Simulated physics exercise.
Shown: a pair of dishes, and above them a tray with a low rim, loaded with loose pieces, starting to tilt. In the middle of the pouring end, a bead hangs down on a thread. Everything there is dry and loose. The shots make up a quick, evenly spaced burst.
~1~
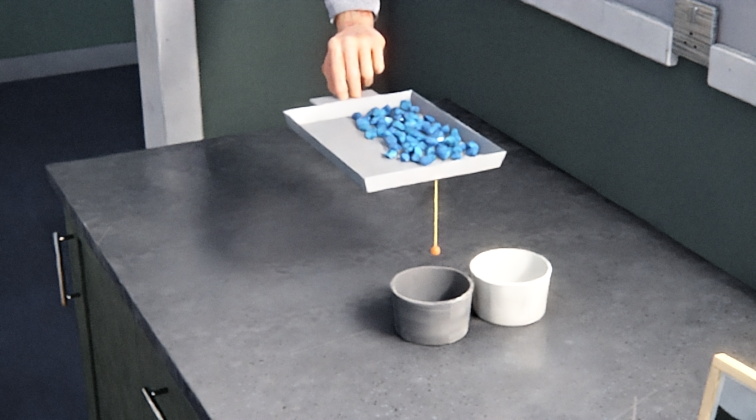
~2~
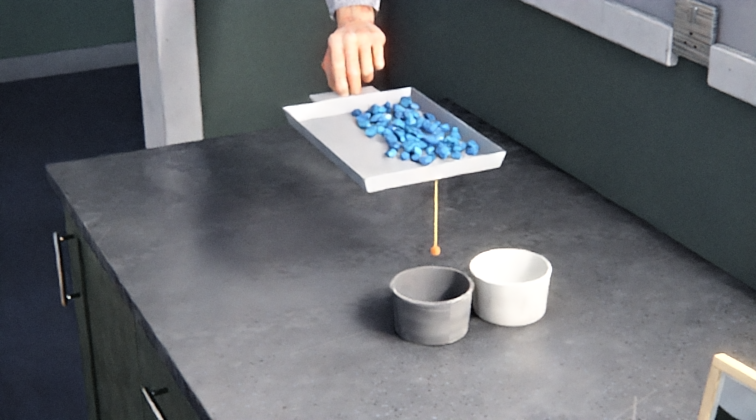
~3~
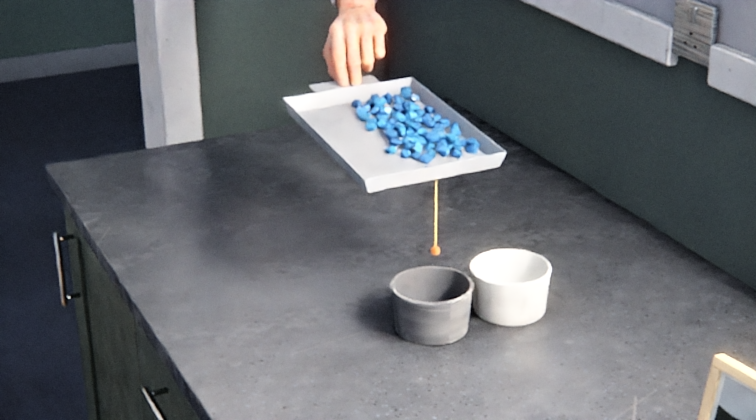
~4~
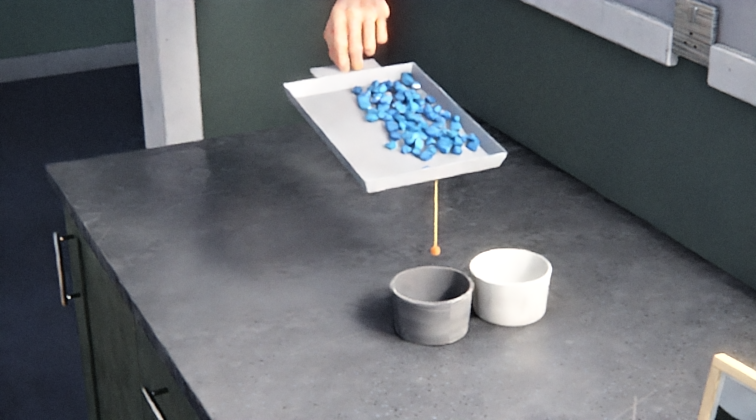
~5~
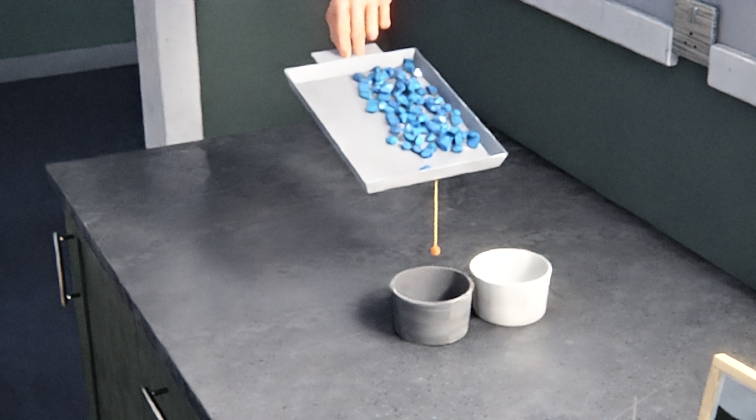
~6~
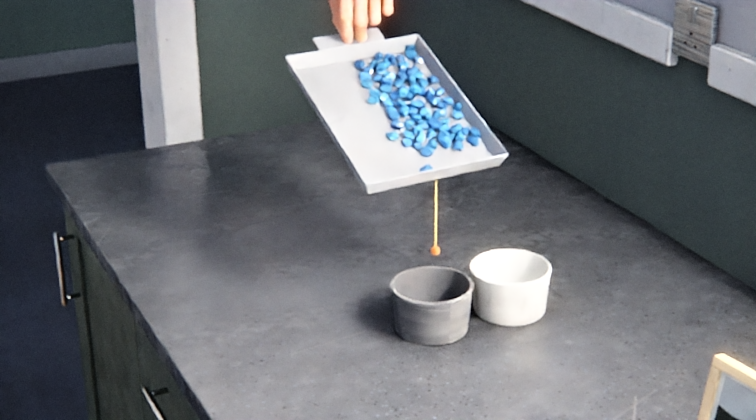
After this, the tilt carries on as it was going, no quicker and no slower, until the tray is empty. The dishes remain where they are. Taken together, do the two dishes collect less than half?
No - so the dishes mostly succeed at catching it, really.
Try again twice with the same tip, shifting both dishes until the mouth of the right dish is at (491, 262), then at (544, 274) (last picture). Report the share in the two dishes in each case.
50% for the first placement, 50% for the second.
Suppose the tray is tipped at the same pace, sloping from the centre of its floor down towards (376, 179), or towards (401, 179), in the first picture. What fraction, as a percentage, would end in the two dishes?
Around 10 percent for the first aim and around 50 percent for the second.
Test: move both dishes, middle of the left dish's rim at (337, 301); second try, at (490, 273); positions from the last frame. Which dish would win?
Try 1: The rightmost dish; try 2: The leftmost dish.
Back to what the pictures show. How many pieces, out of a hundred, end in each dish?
Left dish: 50 per cent; right dish: 30 per cent.
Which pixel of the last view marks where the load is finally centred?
Somewhere around (448, 320) in the last picture.
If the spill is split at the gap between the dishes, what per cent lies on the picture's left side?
Some 50 %.
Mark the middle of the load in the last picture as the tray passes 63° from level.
The load is centred near (450, 154).
Soon after the last picture, tray tipped steeply; nearly all on the tray; a stray few in the air.
A little later, tray tipped past a quarter turn; about a third on the tray; about a quarter in the left dish; a small part in the right dish; a small part outside both; a stray few in the air.
Later still, tray tipped past a quarter turn; about half in the left dish; about a quarter in the right dish; about a quarter outside both.
At rest, tray tipped past a quarter turn; about half in the left dish; about a quarter in the right dish; about a quarter outside both.
